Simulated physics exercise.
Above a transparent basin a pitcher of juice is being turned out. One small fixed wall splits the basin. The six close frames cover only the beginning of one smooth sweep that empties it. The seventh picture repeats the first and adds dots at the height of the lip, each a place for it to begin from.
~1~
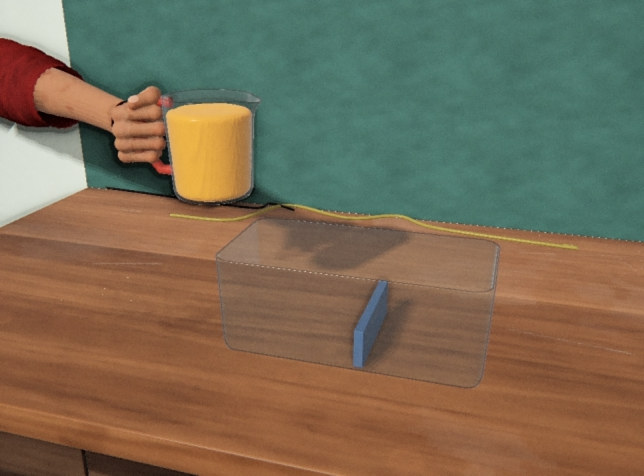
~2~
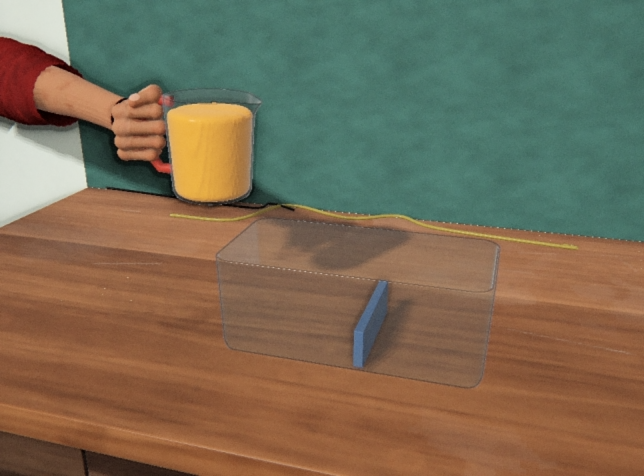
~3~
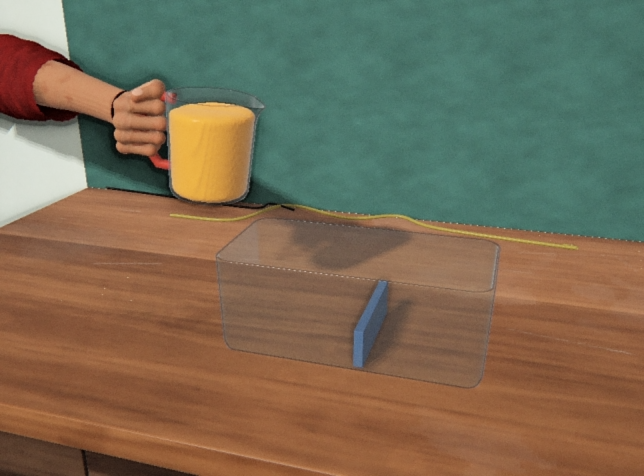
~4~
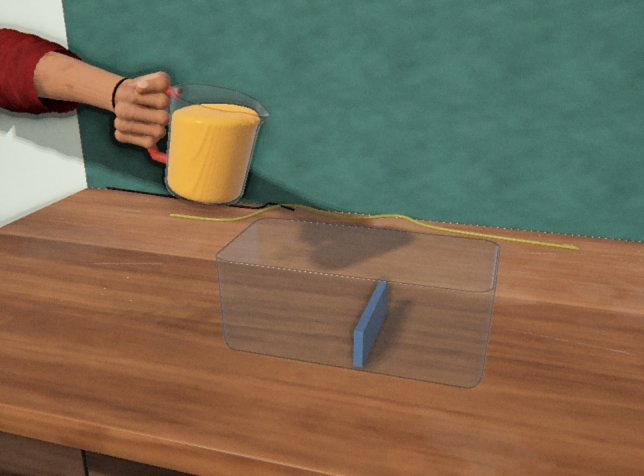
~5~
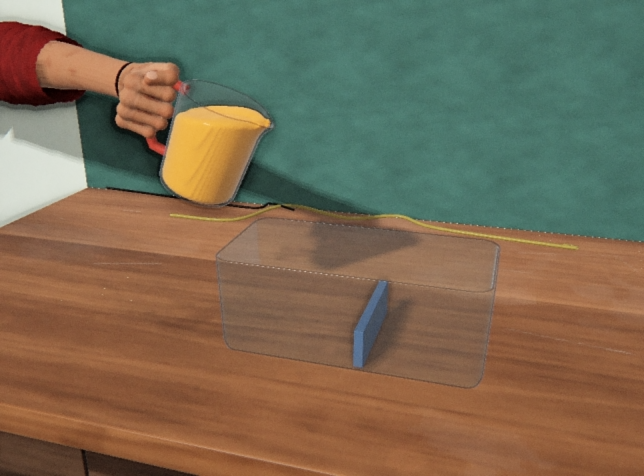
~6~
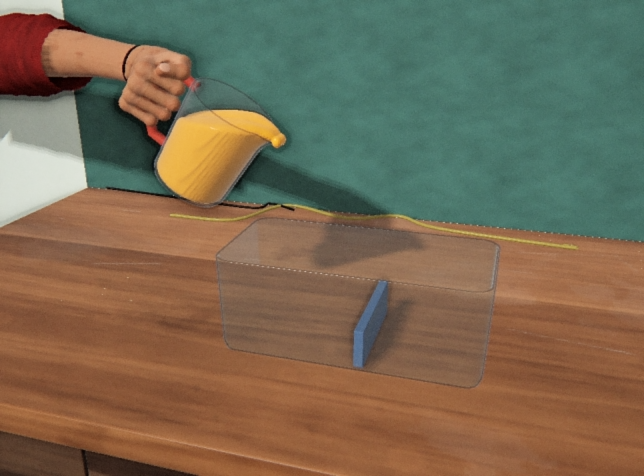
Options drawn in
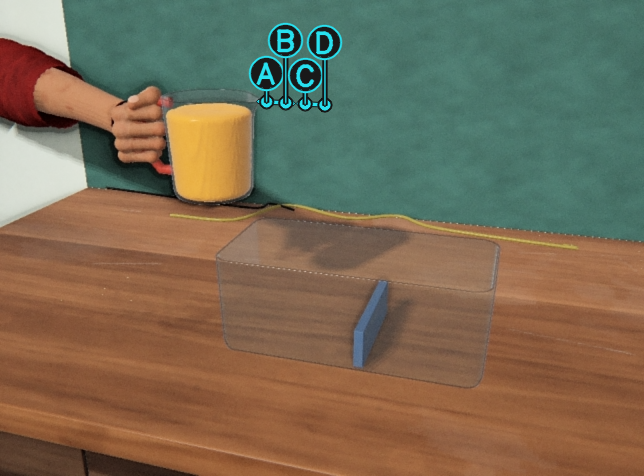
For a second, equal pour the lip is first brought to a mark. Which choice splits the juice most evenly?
The answer is spot D.
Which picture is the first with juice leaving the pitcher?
In picture 6.
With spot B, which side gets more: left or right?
The left one.
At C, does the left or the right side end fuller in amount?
More ends on the left.
On the marked copy, A at (266, 101); B at (285, 102); C at (305, 103); D at (324, 104).
With A, about 91 % ends left of the wall and 7 % right of it.
With B, about 90 % ends left of the wall and 6 % right of it; 4 % is lost outside.
With C, about 78 % ends left of the wall and 20 % right of it.
With D, about 52 % ends left of the wall and 47 % right of it.
